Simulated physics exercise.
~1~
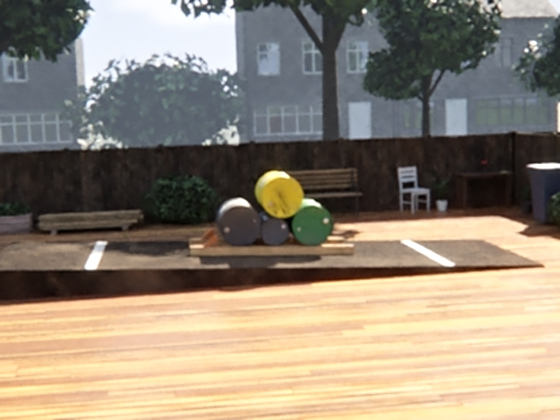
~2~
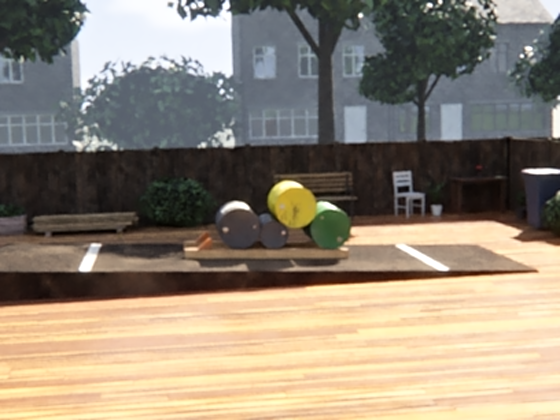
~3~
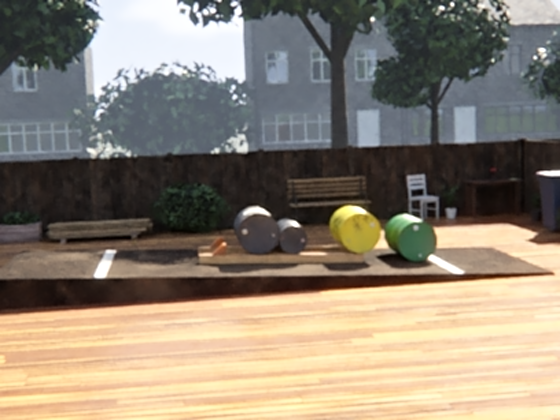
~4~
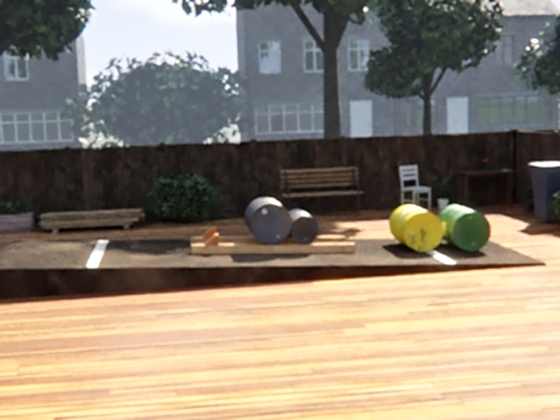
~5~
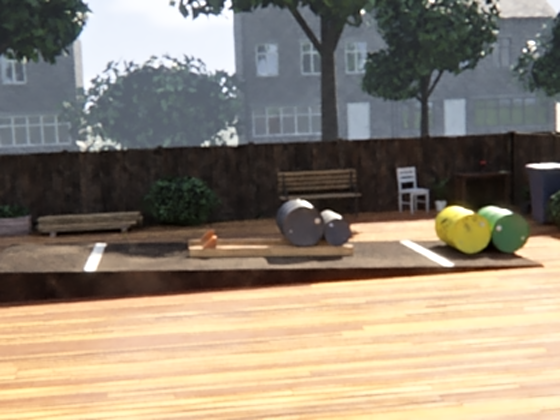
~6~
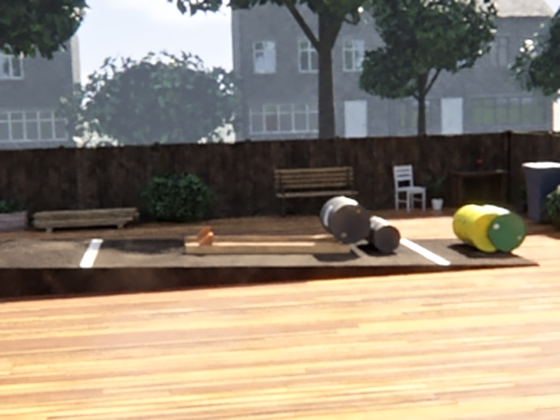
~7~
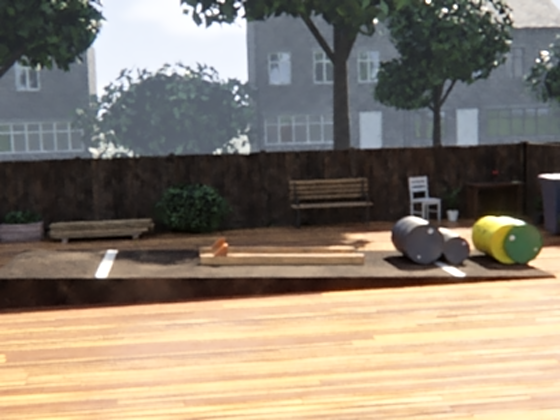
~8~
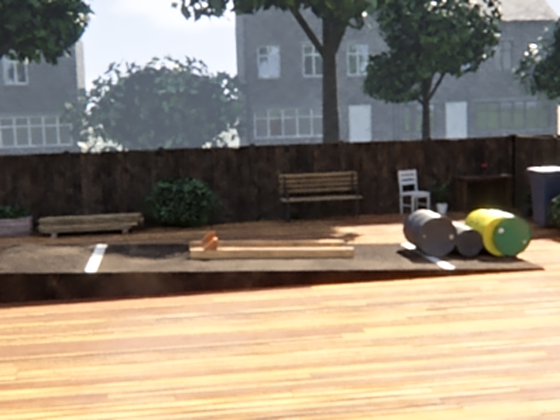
Fenced yard with wooden decking, a stack of four drums collapsing and rolling right off timber bearers, all stopping past the right white line.
